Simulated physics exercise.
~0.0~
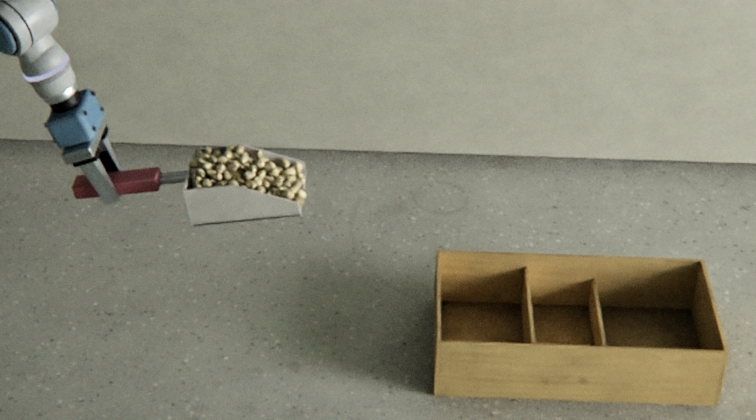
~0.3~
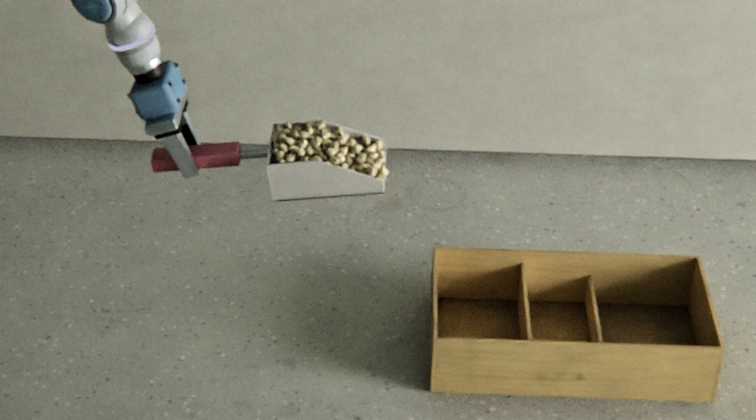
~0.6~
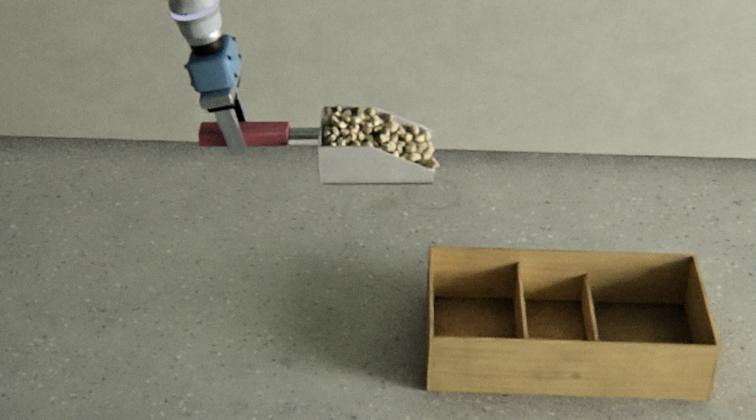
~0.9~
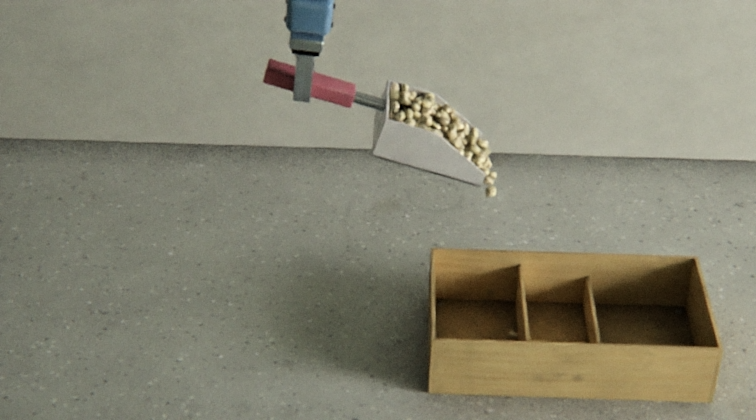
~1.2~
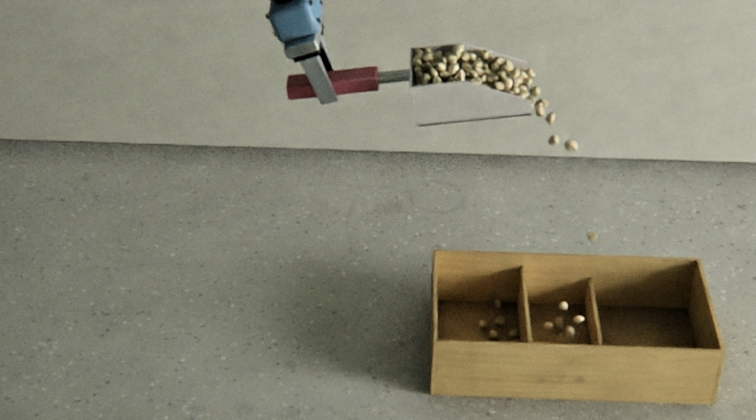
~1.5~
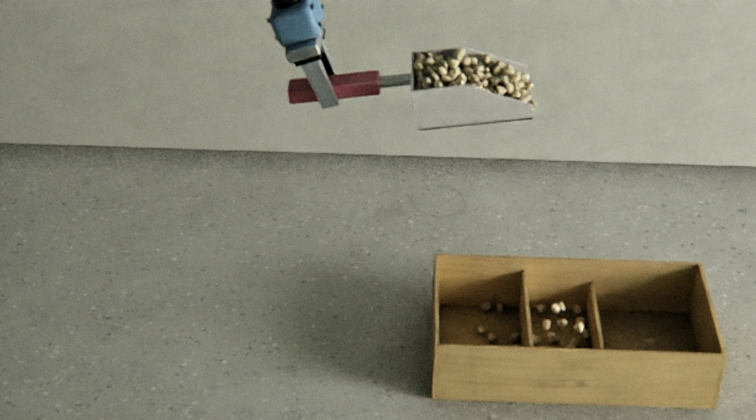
At the start, a robot arm at the upper left grips the red handle of a metal scoop heaped with pale beans, while an open wooden box with two dividers sits at the lower right. The arm carries the scoop steadily to the right and slightly upward toward the box. The scoop then tips forward, and beans begin slipping off its front edge. It rises and levels back as a few last beans fall. At the end, the scoop hangs still, mostly full, with small scatterings of beans in the left and middle compartments.
